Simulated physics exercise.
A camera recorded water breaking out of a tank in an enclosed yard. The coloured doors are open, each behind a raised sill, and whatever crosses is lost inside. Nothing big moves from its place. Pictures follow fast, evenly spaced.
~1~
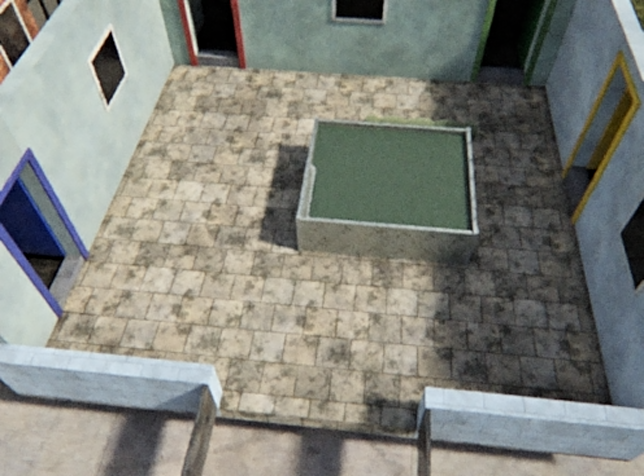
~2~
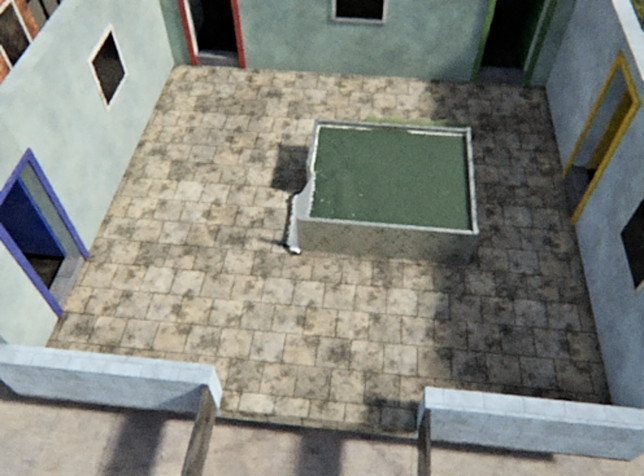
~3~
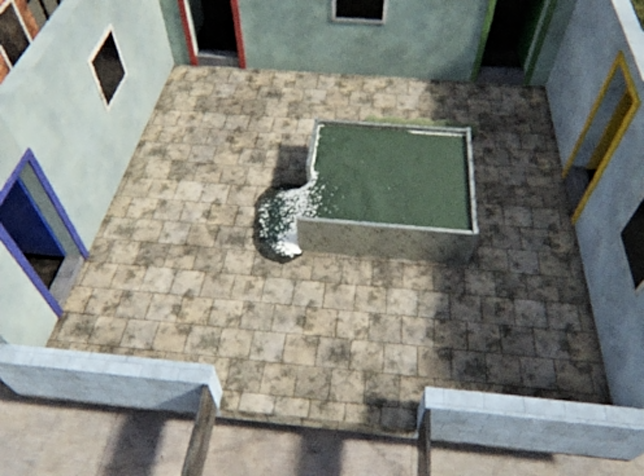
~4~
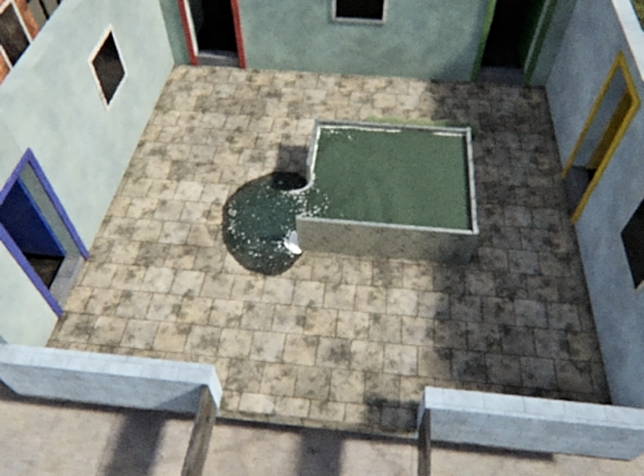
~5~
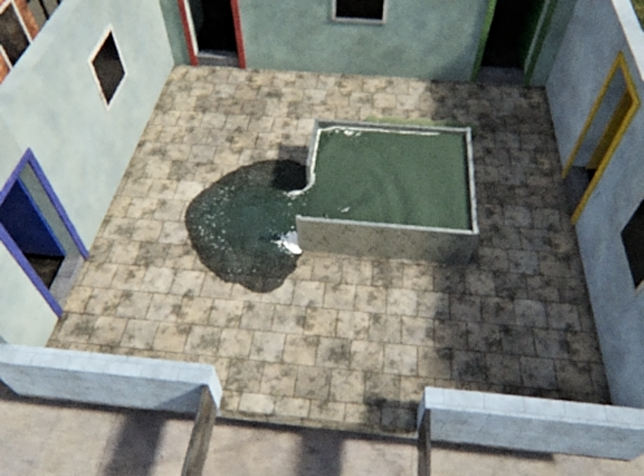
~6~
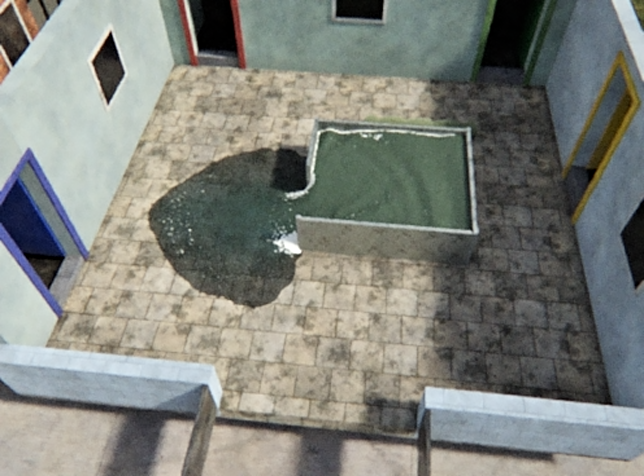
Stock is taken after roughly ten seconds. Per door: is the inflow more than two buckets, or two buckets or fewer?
As I see it, I expect the green door to let through an acceptable amount; I expect the blue door to let through too much; I expect the red door to let through an acceptable amount; I expect the yellow door to let through an acceptable amount.
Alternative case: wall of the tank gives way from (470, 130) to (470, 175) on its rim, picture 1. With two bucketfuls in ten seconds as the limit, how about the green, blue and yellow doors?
Against the threshold, the green door beats it, the blue door misses it and the yellow door beats it.
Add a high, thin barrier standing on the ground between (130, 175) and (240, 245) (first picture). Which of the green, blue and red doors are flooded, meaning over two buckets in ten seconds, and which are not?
Here's what you'd see: Green doesn't get there, blue doesn't get there, and red gets past it.
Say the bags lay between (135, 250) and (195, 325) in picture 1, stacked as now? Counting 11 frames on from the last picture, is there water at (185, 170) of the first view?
There: Submerged.
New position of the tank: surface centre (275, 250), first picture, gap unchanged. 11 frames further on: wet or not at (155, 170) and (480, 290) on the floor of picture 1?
Submerged, then unflooded.
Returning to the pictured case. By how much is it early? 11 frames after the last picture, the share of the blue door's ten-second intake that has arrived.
Something like 15 in a hundred.
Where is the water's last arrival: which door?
It's the door marked yellow.
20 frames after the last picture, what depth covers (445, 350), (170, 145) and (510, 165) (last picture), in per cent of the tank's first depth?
Going in order, roughly 0, 20 and 0 %.
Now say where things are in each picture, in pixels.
Still water in the water tank at (389, 175), in the first frame.
The front is at (300, 195), out from the gap at (307, 213), in the second frame.
The front is at (267, 195), out from the gap at (307, 214), in the third frame.
Water pours out at (307, 214) and has run to (233, 200), in the fourth frame.
The front is at (195, 206), out from the gap at (307, 214), in the fifth frame.
Water pours out at (307, 214) and has run to (155, 214), in the sixth frame.
A moment on, water covers 25 % of the floor; the green door not reached, the blue door wet at the sill, nothing in, the red door not reached, the yellow door not reached.
Next, water covers 30 % of the floor; the green door not reached, the blue door over two buckets in, the red door not reached, the yellow door not reached.
Then, water covers 35 % of the floor; the green door not reached, the blue door over two buckets in, the red door wet at the sill, nothing in, the yellow door not reached.
Later, water covers 70 % of the floor; the green door not reached, the blue door far over two buckets in, the red door wet at the sill, nothing in, the yellow door not reached.
In the end, water covers 95 % of the floor; the green door wet at the sill, nothing in, the blue door far over two buckets in, the red door wet at the sill, nothing in, the yellow door wet at the sill, nothing in.
